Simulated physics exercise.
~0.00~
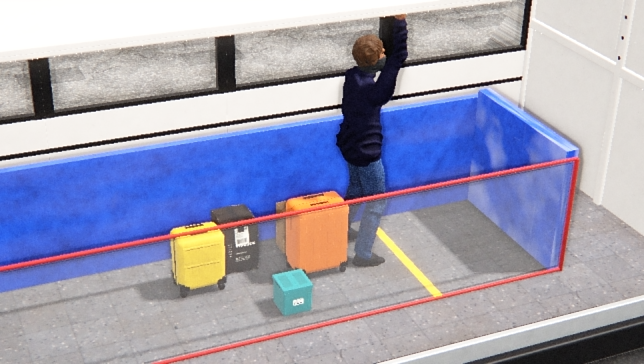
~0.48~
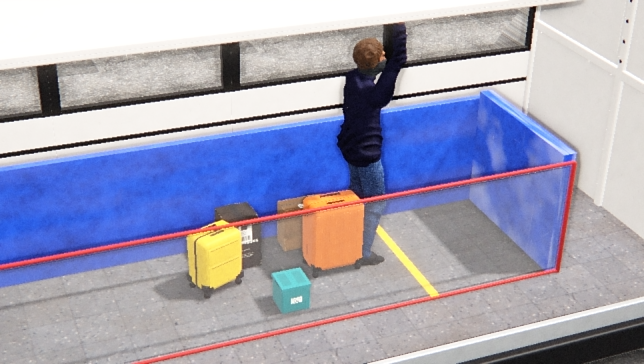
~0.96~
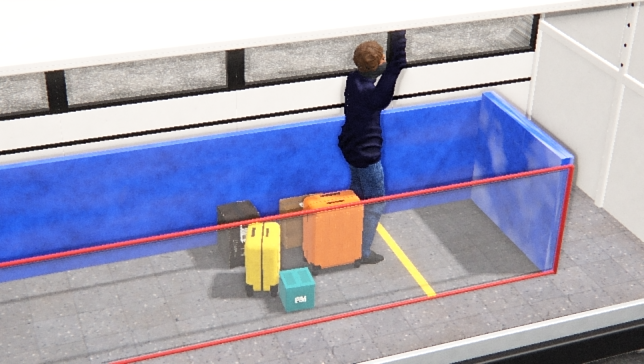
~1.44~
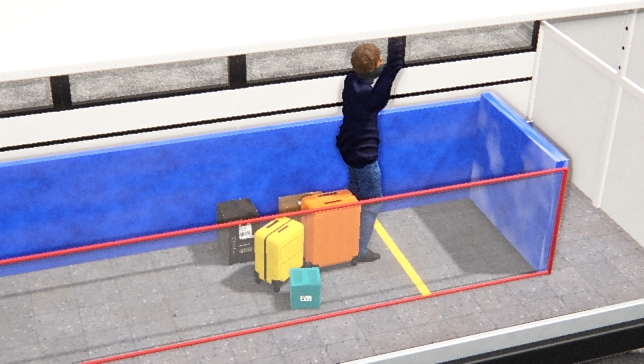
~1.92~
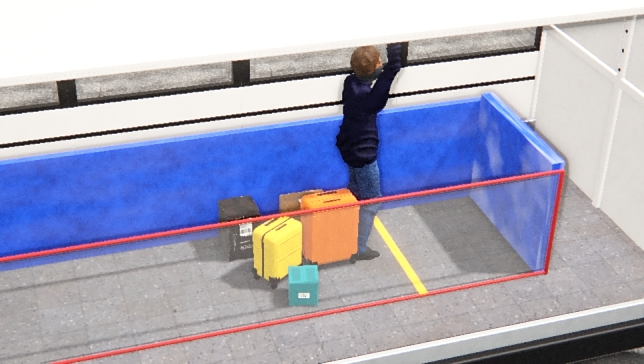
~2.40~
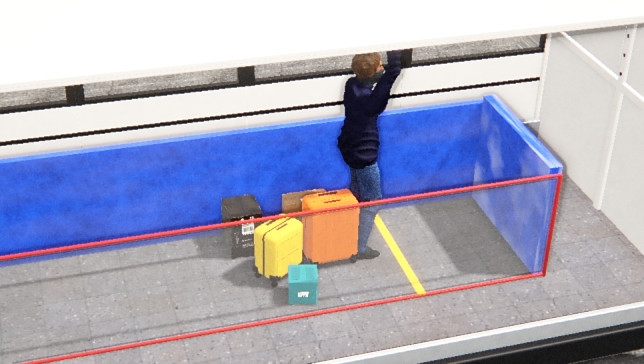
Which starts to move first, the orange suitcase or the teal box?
The orange suitcase starts to move first, shifting right while the teal box is still in its place. The teal box moves only afterwards.
We see a traveller standing with raised arms beside luggage in a blue-walled bay as the orange suitcase shifts right, the yellow case slides after it, and the teal box moves slightly right; all come to rest short of the yellow line.
